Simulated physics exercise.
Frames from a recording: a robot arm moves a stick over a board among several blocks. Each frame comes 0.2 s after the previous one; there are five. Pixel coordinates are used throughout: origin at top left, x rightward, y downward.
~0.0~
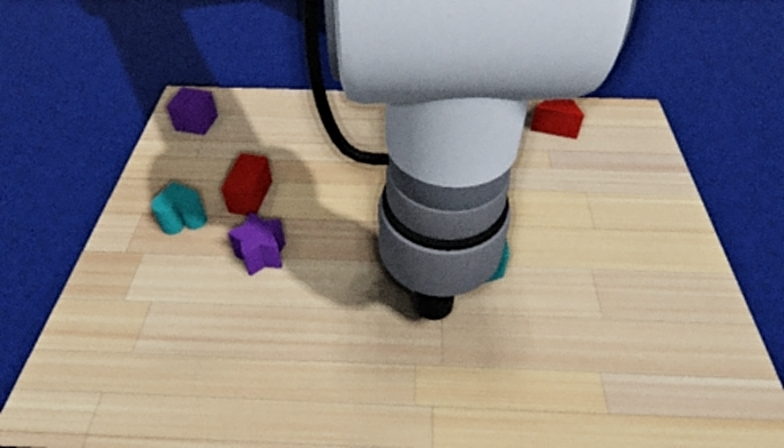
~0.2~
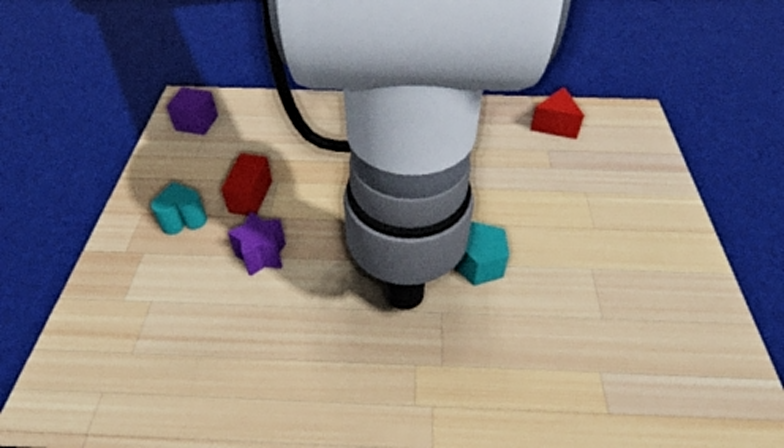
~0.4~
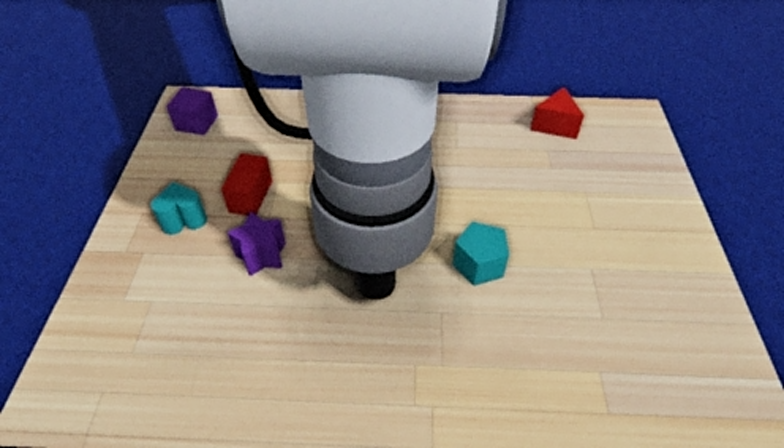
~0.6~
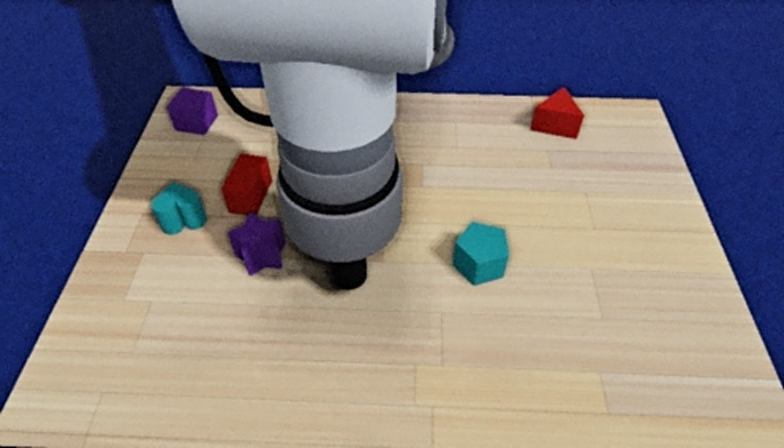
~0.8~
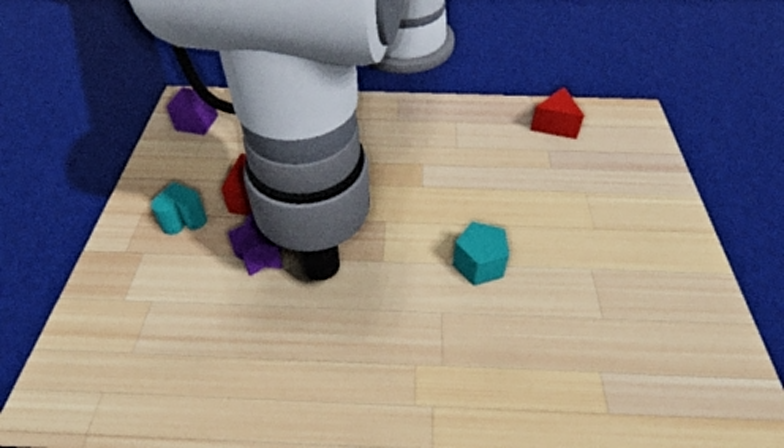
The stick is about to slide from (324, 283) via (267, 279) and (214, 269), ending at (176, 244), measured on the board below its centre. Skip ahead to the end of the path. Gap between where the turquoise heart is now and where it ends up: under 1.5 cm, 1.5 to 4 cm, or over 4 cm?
Shift of under 1.5 cm.
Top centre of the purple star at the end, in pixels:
Top centre: (213, 210).
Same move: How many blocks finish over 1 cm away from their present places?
Once the path ends, one block will have shifted.
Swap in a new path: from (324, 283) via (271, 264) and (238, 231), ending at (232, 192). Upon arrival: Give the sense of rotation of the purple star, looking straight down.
Looking down, my answer is that the purple star rotates anticlockwise.
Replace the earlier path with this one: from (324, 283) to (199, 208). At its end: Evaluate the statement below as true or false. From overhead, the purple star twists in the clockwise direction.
The claim does not hold.
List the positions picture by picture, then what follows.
The first frame shows tip of the stick (434, 304), middles of tops, turquoise heart (174, 197), purple star (256, 232).
The second frame shows stick (405, 295), nothing pushed.
The third frame shows stick (377, 285), nothing pushed.
The fourth frame shows stick (349, 276), nothing pushed.
The fifth frame shows stick (322, 266), turquoise heart (174, 197), purple star (256, 232).
What follows on the original path. One third of the way, stick (261, 263); purple star (242, 225), turned 15° clockwise.
Two thirds of the way, stick (207, 252); purple star (223, 214), turned 90° clockwise.
At the end, stick (168, 227); turquoise heart unmoved; purple star (213, 210), turned 135° clockwise.
